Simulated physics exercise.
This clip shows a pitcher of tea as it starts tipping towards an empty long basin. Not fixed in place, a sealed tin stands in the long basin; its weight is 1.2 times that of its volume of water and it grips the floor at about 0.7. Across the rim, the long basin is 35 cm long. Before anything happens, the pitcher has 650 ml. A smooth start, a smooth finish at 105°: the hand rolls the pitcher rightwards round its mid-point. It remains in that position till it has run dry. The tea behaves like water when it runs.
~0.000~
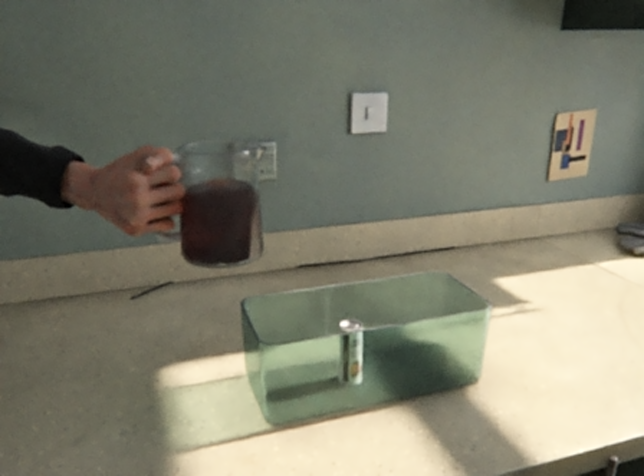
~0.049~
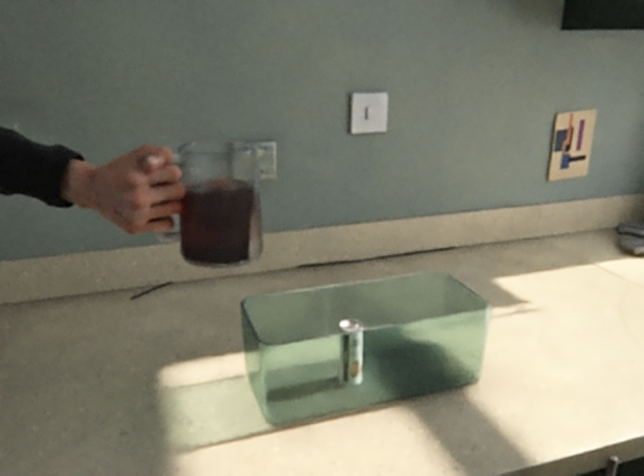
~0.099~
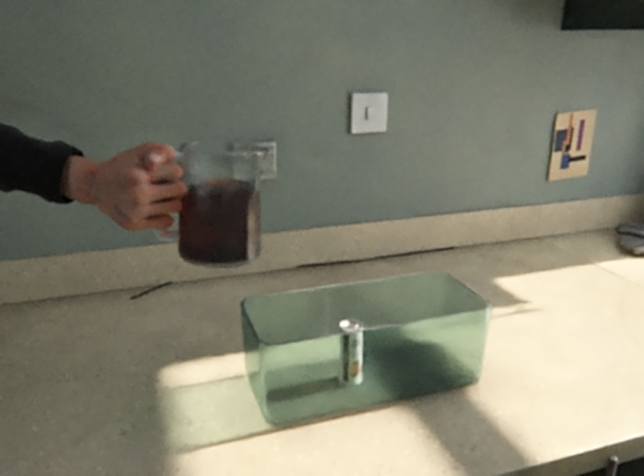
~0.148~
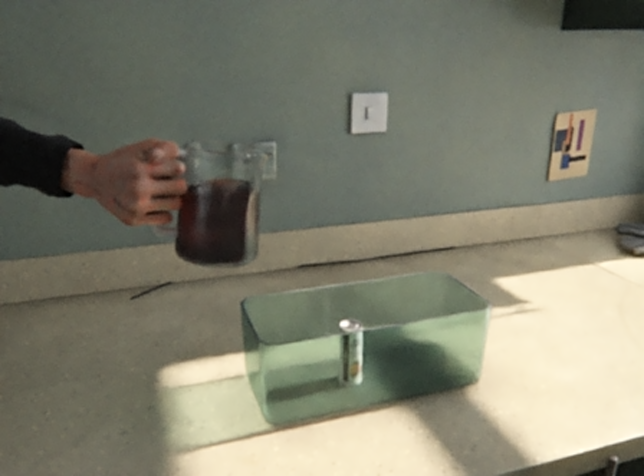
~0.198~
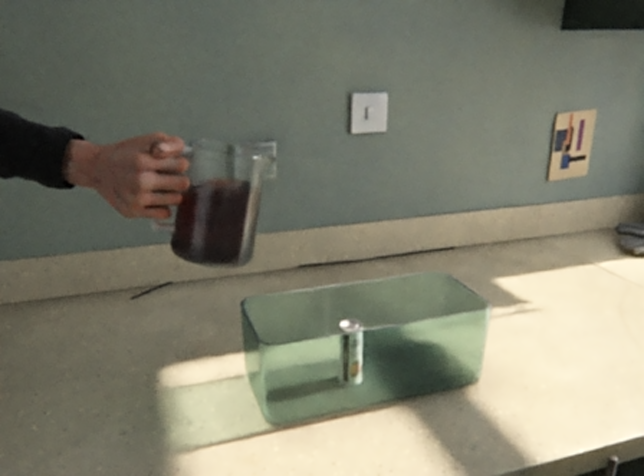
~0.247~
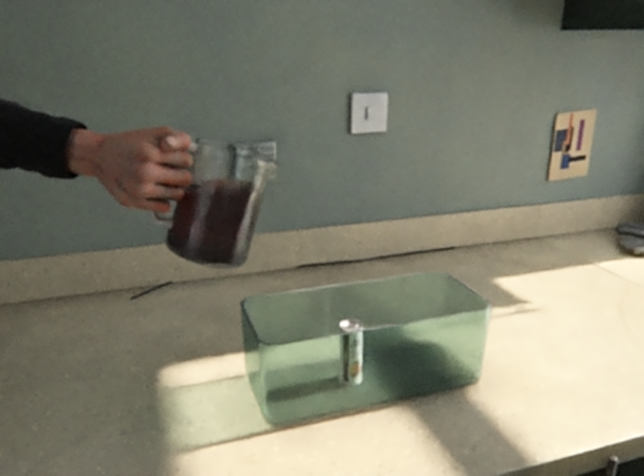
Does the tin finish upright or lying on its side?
It finishes lying on its side.
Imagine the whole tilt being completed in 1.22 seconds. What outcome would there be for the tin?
Result: Tin tipped over.
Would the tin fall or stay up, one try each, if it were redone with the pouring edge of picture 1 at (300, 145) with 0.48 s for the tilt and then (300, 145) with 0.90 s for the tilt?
The tin stays vertical the first time and stays vertical the second time.
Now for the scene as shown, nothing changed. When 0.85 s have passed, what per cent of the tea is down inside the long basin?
Looks like about 30 % of the whole amount.
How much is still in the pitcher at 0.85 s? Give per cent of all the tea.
42 %.
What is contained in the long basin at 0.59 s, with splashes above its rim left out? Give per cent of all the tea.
The basin holds roughly 0 in a hundred parts at that moment.
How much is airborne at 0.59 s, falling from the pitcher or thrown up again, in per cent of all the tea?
Some 7 per cent.
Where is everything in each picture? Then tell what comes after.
In the first frame, it leans 0°; its right rim is at (266, 146); the tea meets the walls at (181, 189) and (254, 184); the long basin's rim runs from (250, 322) to (468, 289); the tin's top is at (351, 327).
In the second frame, it leans 1°; its right rim is at (266, 147); the tea meets the walls at (182, 190) and (255, 184).
In the third frame, it leans 3°; its right rim is at (268, 149); the tea meets the walls at (182, 190) and (255, 184).
In the fourth frame, it leans 7°; its right rim is at (271, 152); the tea meets the walls at (182, 190) and (256, 184).
In the fifth frame, it leans 12°; its right rim is at (275, 157); the tea meets the walls at (183, 191) and (257, 184).
In the sixth frame, it leans 18°; its right rim is at (280, 163); the tea meets the walls at (181, 196) and (260, 185).
By 0.59 s the tilt is 78° and 93 per cent is still to pour; the tin stands where it began.
By 0.85 s the tilt is 104° and 41 per cent is still to pour; the tin stands 1 cm from where it began.
By 1.11 s the tilt is 105° and 9 per cent is still to pour; the tin leans 21°.
By 1.40 s the tilt is 105° and 1 per cent is still to pour; the tin lies on its side.
At rest the tin lies on its side.
